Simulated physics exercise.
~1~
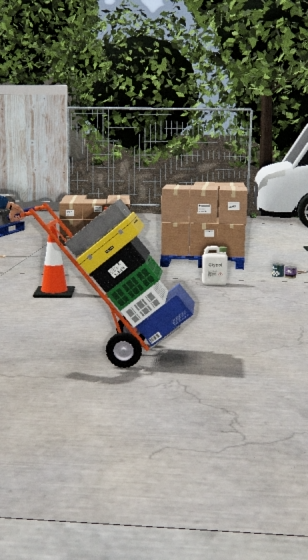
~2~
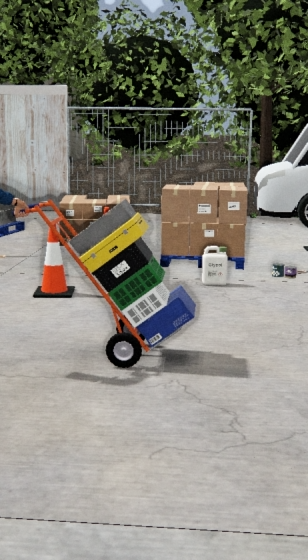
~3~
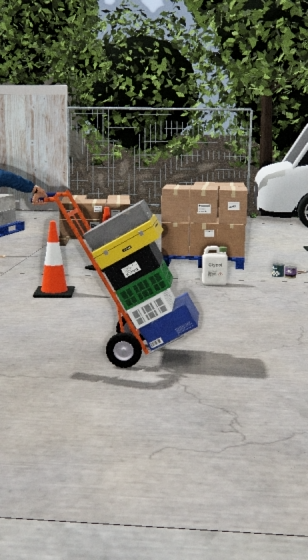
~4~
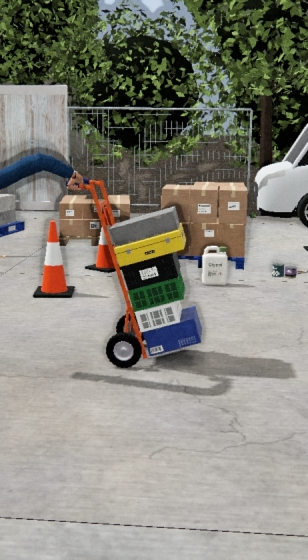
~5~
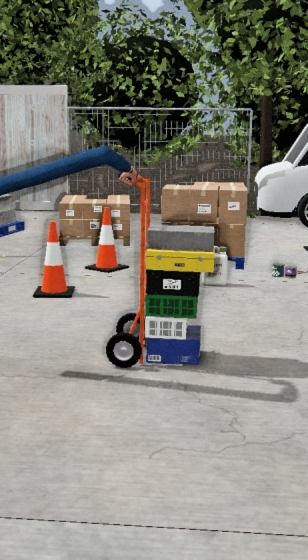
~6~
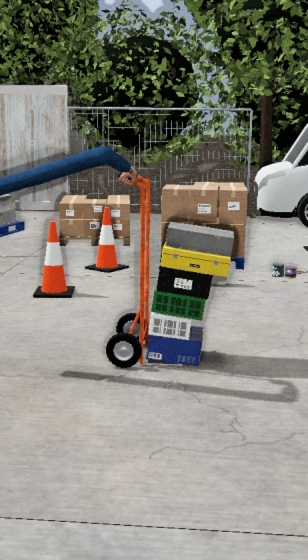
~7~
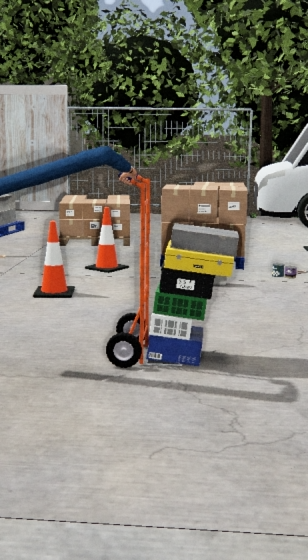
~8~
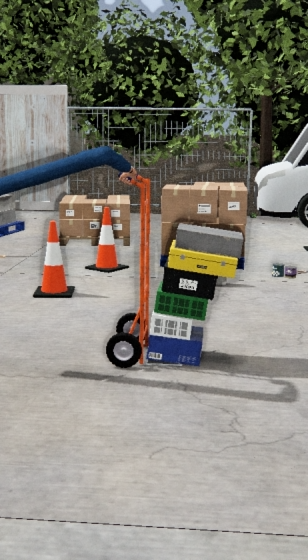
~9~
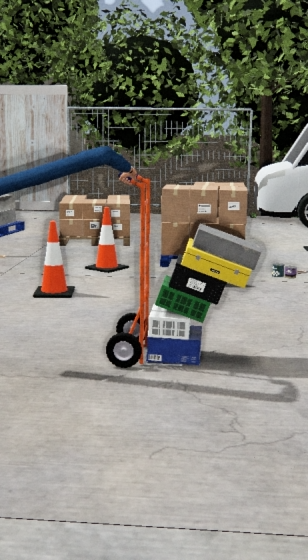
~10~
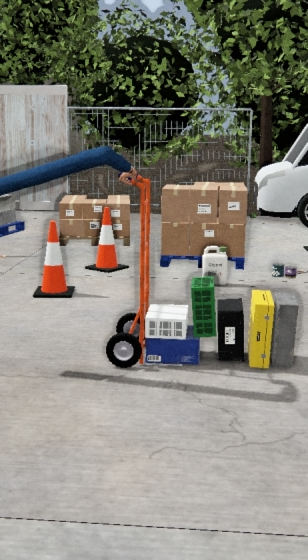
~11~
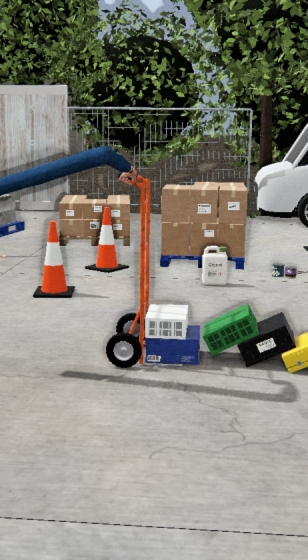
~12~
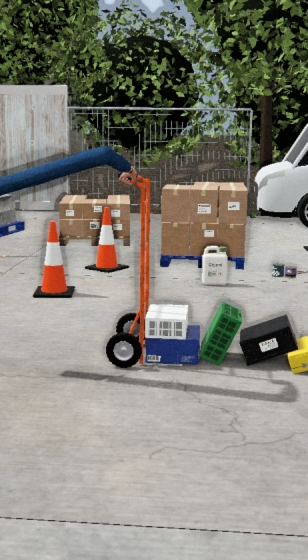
An orange sack truck stacked with boxes and crates swung upright, held by a blue-sleeved arm, and stopped. The upper load leaned right and toppled off, leaving the green crate, black tote and yellow toolbox on the ground beside the white crate and blue box.
